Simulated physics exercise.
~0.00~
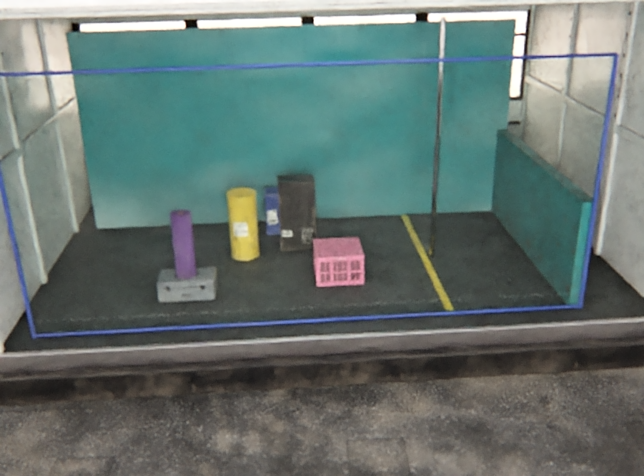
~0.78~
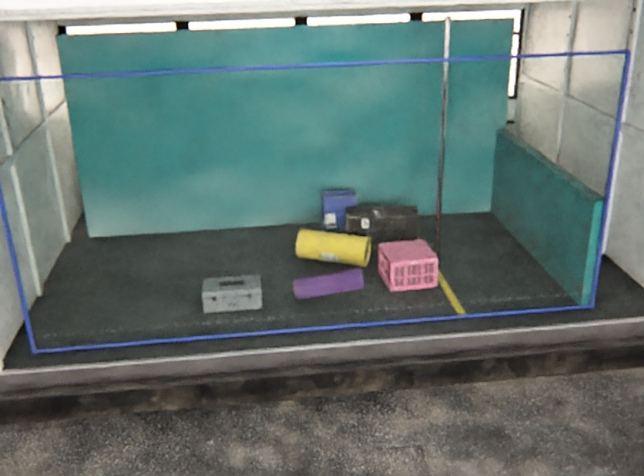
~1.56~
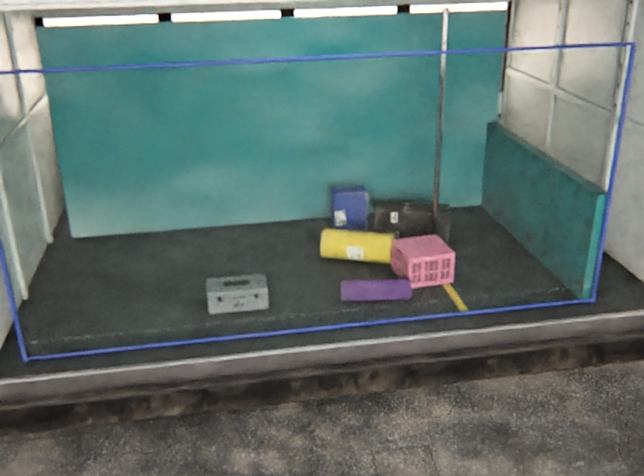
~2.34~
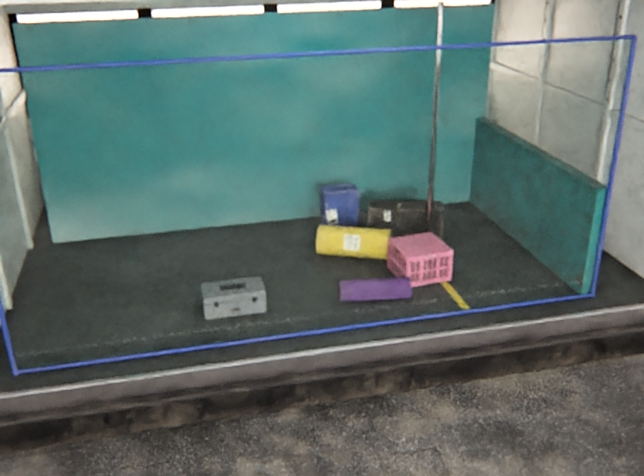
In an open-fronted bay with green walls, a purple roll, yellow drum and black box topple and shift right with a pink crate and an upright blue pack, while the grey toolbox stays left; all settle, the crate stopping just short of the yellow line.
